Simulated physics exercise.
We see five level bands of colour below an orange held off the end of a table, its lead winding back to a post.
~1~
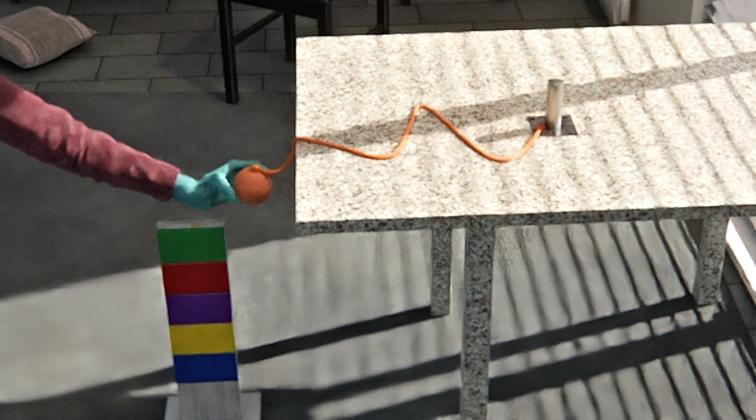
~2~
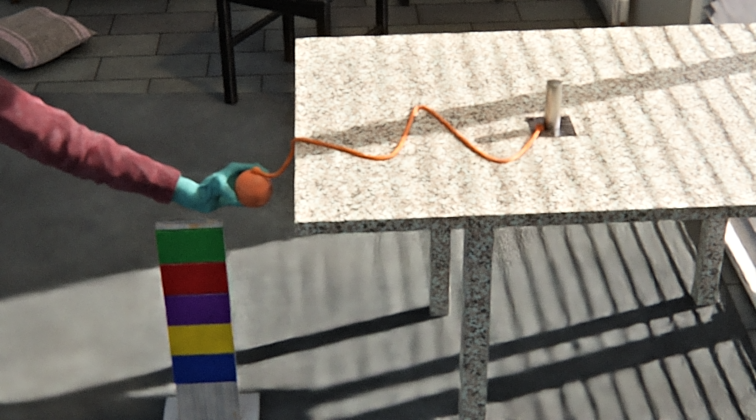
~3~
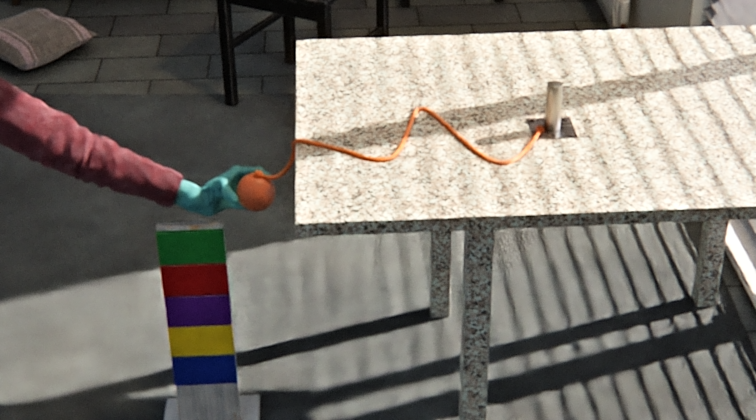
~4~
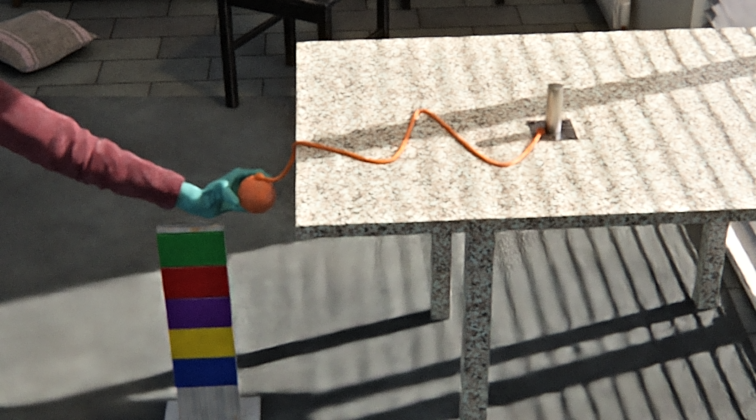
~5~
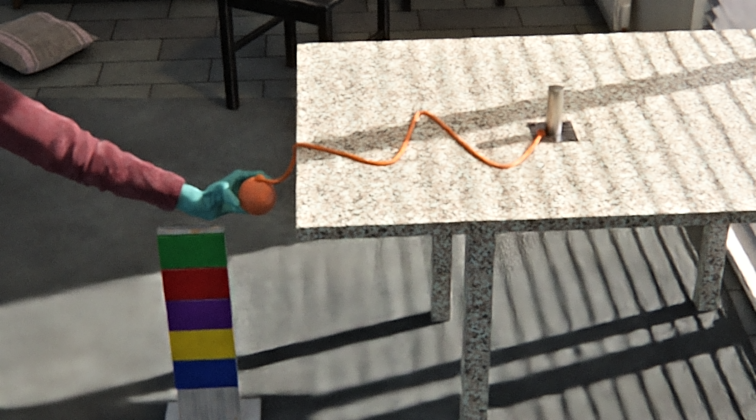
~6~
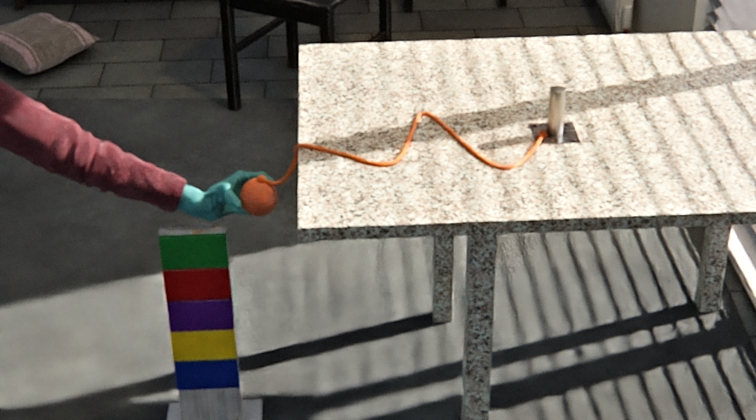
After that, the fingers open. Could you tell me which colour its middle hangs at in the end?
Its middle hangs at blue.
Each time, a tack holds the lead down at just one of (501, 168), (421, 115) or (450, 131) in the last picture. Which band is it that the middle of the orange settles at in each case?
Yellow, then red, then purple.
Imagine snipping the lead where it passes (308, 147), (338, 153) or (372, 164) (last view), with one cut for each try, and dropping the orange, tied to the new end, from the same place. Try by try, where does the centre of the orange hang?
So, going through them: (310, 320) first, (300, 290) next, (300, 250) last.
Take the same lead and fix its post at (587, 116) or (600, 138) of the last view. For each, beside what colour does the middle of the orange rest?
Try one - yellow; try two - yellow.
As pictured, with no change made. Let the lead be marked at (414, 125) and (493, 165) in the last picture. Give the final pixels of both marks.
First: (298, 159). Second: (446, 139).
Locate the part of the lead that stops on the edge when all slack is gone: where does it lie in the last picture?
Check around (415, 123) - that's where it is.
Soon after, orange near (308, 367); level with blue.
Then, orange near (312, 378); level with blue.
At rest, orange near (311, 378); level with blue. Its middle rests at the blue band.
